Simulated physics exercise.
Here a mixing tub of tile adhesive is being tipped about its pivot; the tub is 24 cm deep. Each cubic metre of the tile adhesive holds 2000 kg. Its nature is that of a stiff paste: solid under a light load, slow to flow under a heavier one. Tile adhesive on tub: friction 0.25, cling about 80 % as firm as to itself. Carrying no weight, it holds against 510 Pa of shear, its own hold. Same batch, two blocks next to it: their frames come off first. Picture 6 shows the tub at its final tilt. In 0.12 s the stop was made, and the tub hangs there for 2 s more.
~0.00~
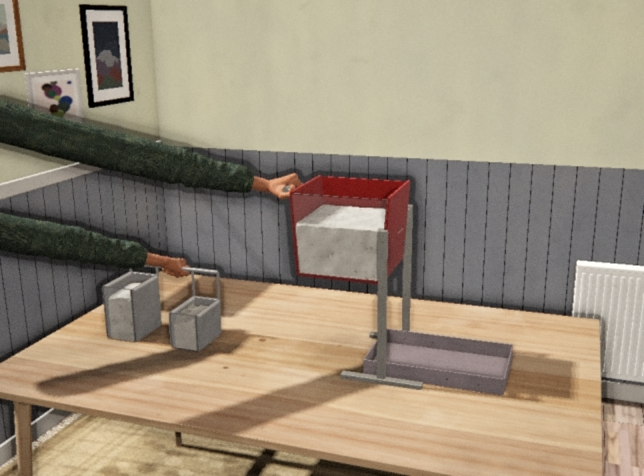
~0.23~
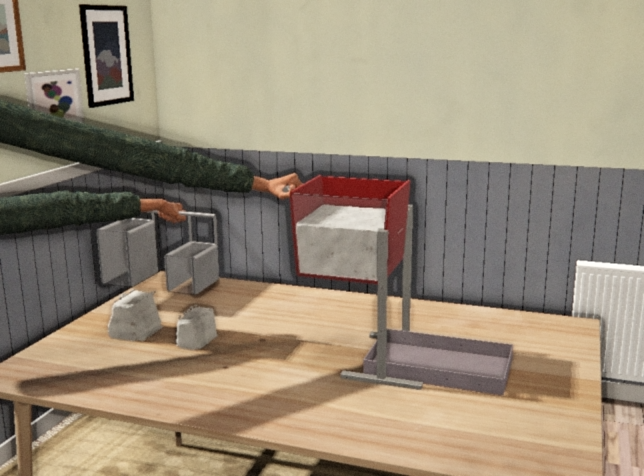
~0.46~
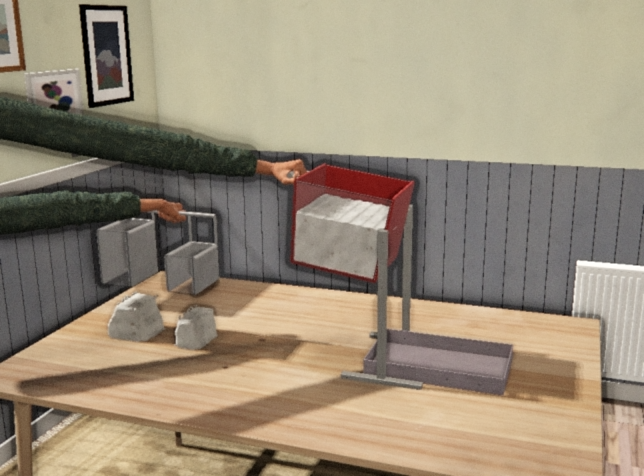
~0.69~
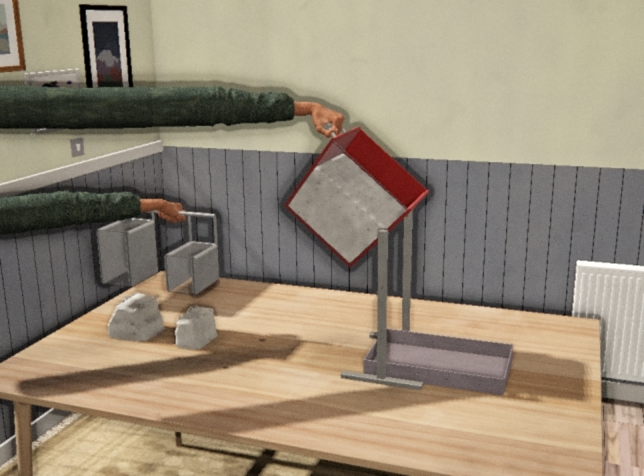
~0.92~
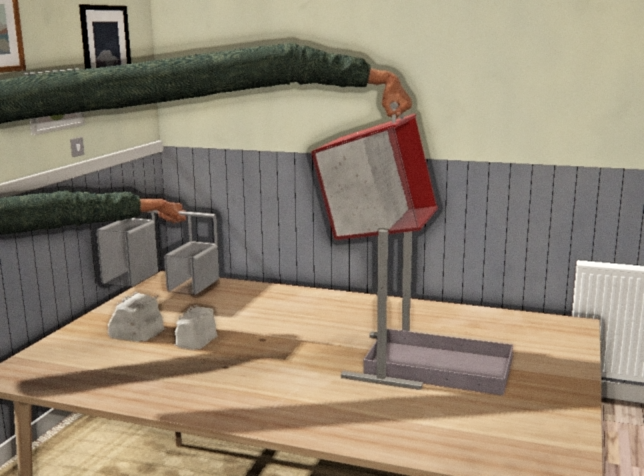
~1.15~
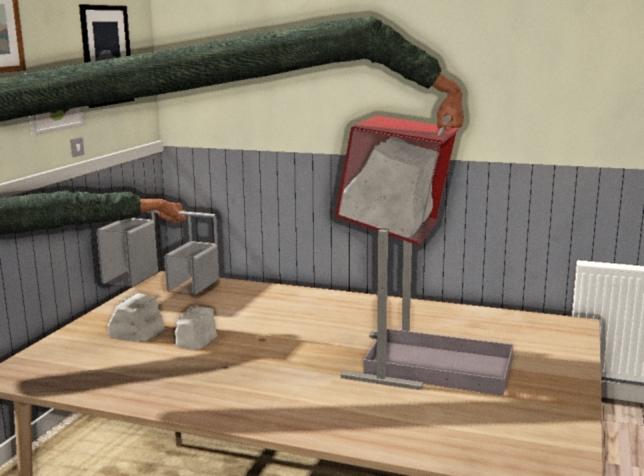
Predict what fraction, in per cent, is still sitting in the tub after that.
Near 41 % is still in the tub.
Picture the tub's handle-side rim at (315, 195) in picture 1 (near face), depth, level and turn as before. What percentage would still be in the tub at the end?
50 %, roughly.
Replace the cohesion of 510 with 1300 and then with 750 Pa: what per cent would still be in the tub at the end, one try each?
Result: 45 % for the first case, 45 % for the second.
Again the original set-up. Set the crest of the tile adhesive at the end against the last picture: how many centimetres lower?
14 cm.
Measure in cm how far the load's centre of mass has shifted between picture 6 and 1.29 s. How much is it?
Roughly 9 cm.
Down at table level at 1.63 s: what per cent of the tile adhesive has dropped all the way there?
50 per cent.
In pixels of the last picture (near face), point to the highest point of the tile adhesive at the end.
Roughly at pixel (368, 200).
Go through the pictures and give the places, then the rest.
Handle-side rim at (293, 193), tilt 0 degrees; highest point of the tile adhesive at (382, 230); test blocks 15 cm, 9.8 cm high (left to right), in the first picture.
Handle-side rim at (293, 193), tilt 0 degrees; highest point of the tile adhesive at (382, 230); test blocks 13 cm, 9.8 cm high (left to right), in the second picture.
Handle-side rim at (298, 181), tilt 8 degrees; highest point of the tile adhesive at (302, 213); test blocks 12 cm, 9.7 cm high (left to right), in the third picture.
Handle-side rim at (334, 141), tilt 40 degrees; highest point of the tile adhesive at (319, 170); test blocks 12 cm, 9.7 cm high (left to right), in the fourth picture.
Handle-side rim at (395, 128), tilt 75 degrees; highest point of the tile adhesive at (359, 141); test blocks 12 cm, 9.7 cm high (left to right), in the fifth picture.
Handle-side rim at (441, 144), tilt 101 degrees; highest point of the tile adhesive at (373, 150); test blocks 12 cm, 9.7 cm high (left to right), in the sixth picture.
By 1.29 s, the tub is at 101 degrees and holds 70 %.
By 1.46 s, the tub is at 101 degrees and holds 42 %.
By 1.63 s, the tub is at 101 degrees and holds 41 %.
By 1.80 s, the tub is at 101 degrees and holds 41 %.
By 3.15 s, at the end, the tub is at 101 degrees and holds 41 %.
